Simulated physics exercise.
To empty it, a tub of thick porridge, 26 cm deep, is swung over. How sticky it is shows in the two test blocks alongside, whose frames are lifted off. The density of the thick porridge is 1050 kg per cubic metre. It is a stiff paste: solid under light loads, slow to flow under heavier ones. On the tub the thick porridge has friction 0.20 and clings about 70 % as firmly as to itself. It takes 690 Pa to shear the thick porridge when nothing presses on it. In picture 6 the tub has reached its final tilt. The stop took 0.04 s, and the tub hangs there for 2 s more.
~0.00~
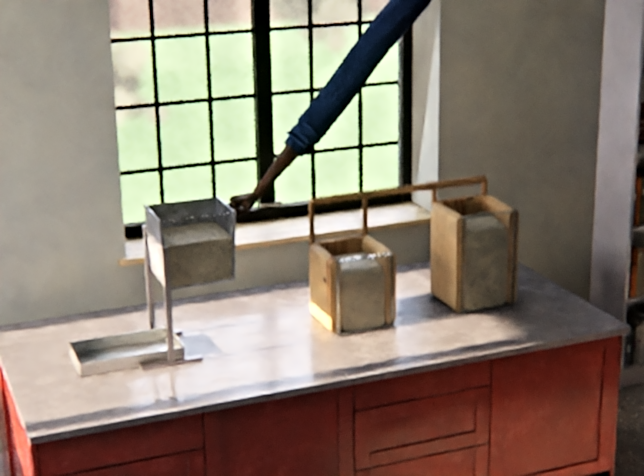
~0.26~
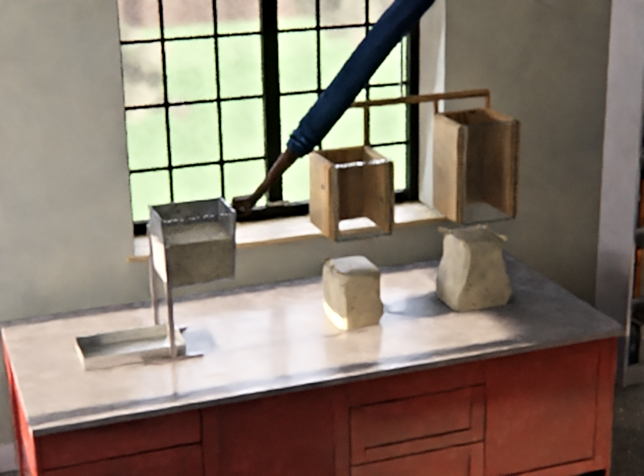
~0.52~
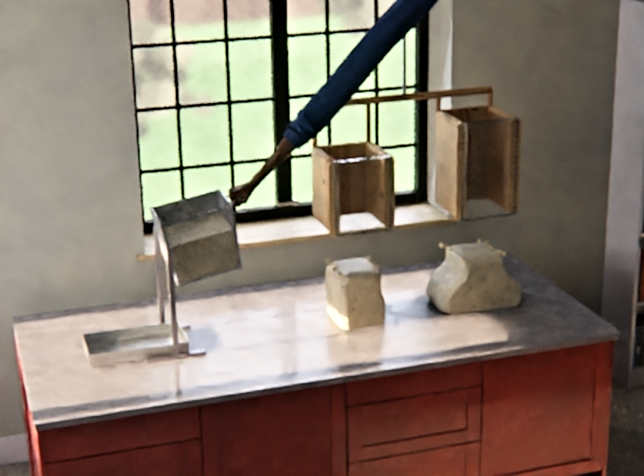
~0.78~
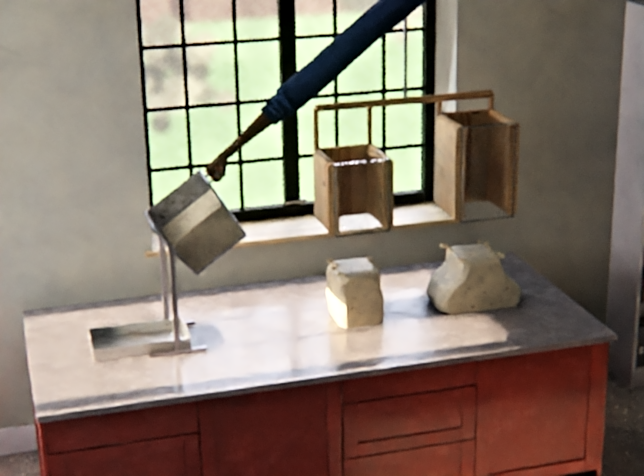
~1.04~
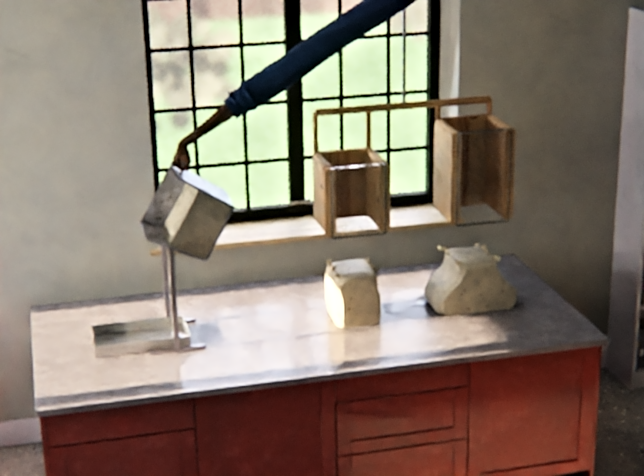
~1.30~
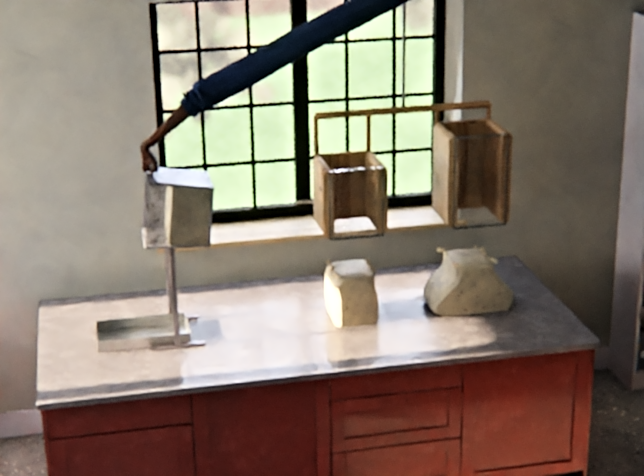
A dark blue arm with a brown end reaches down from the top right and swings a grey metal tub over on its stand, turning it steadily onto its side. On the pale top of a red cabinet before a black-barred window, seen from slightly above, two wooden boxes rise together off greyish blocks, the right one slumping lower and wider. The view drifts gradually throughout.
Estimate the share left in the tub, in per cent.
Close to 100 per cent.
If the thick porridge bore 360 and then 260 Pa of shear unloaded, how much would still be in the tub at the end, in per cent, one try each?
In that order: 75 %, 60 %.
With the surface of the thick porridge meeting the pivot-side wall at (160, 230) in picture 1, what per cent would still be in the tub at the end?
It would be near 100 %.
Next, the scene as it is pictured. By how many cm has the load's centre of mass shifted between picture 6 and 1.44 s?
Some 1 cm.
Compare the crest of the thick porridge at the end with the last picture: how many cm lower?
Some 3 cm.
By 1.44 s, the tub is at 83 degrees and holds 100 %.
By 1.61 s, the tub is at 83 degrees and holds 100 %.
By 1.78 s, the tub is at 83 degrees and holds 100 %.
By 1.95 s, the tub is at 83 degrees and holds 100 %.
By 3.30 s, at the end, the tub is at 83 degrees and holds 100 %.
